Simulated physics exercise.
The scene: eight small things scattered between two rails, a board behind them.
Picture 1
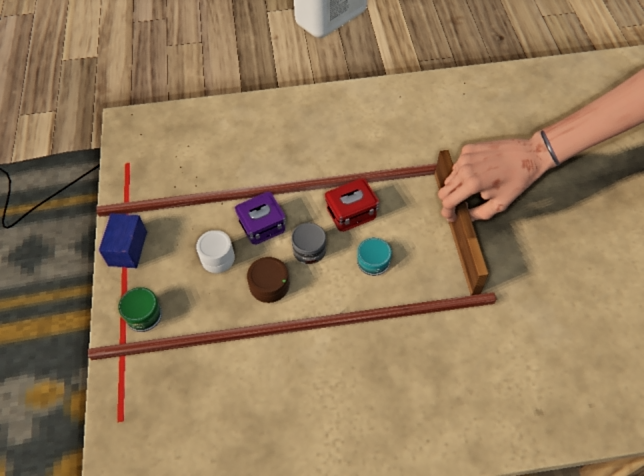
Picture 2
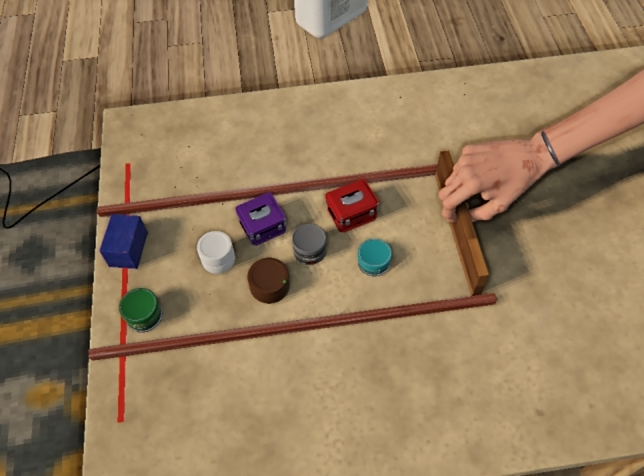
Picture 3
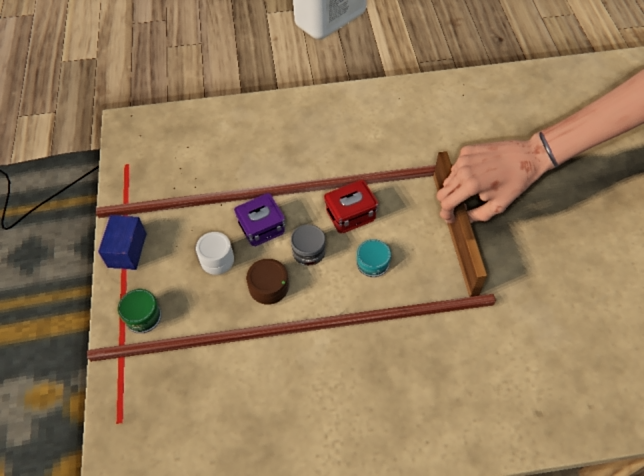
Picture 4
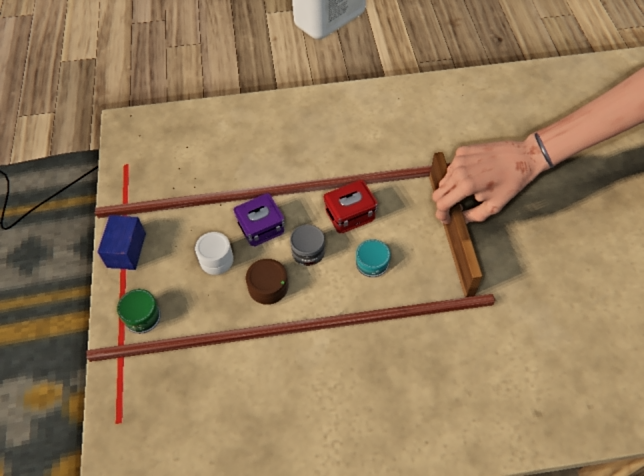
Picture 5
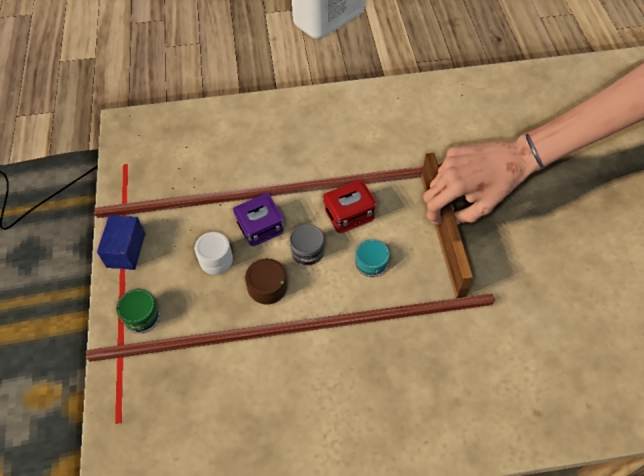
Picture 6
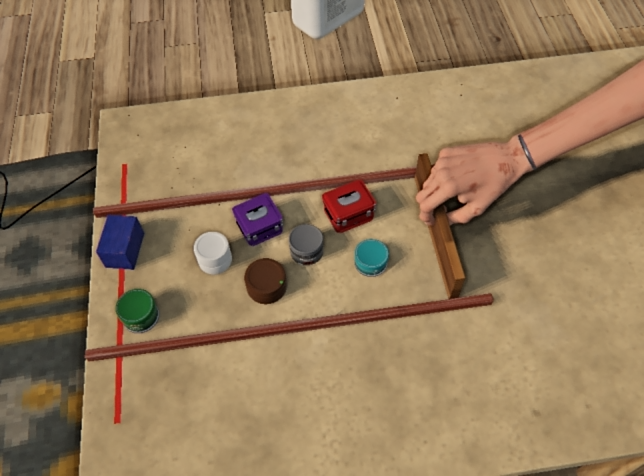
Wooden board held by a hand sliding slightly left between two rails, eight small blocks, cases and round containers staying still.
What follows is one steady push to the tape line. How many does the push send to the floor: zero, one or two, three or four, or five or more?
As it turns out, the number that fall off is three or four.
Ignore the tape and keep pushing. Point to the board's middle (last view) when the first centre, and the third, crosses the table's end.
About (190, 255), then (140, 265).
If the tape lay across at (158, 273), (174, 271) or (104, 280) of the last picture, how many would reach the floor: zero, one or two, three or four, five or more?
In that order: Just one or two; one to two; 5 or more.
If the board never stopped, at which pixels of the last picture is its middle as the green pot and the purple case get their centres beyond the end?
About (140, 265), and (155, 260) for the other.
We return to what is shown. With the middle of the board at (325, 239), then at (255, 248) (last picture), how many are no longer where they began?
By then 4, and 6.
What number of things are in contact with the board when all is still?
In contact: 4.
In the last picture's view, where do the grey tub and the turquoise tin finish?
About (102, 262), and the other about (102, 294).
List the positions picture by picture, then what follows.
The first frame shows blue block (124, 241); green pot (141, 310); white lid (216, 252); board (459, 220); tape (124, 276).
The second frame shows green pot (141, 310); red case (352, 207).
The third frame shows white lid (216, 254); board (458, 222).
The fourth frame shows blue block (123, 243); brown lid (267, 282).
The fifth frame shows green pot (139, 311); turquoise tin (372, 258).
The sixth frame shows blue block (121, 242); green pot (138, 311); white lid (213, 253); board (438, 224); tape (121, 278).
Soon after, none off yet; blue block at rest near (121, 242); green pot at rest near (138, 311); white lid at rest near (213, 253).
After that, none off yet; blue block at rest near (121, 242); green pot at rest near (138, 311); white lid displaced a little near (201, 256).
And then, none off yet; blue block tilting well over near (67, 271); green pot displaced about its own width near (112, 311); white lid displaced well along near (120, 273).
In the end, the number that fall off is three or four; gone, purple case, white lid, green pot and blue block.
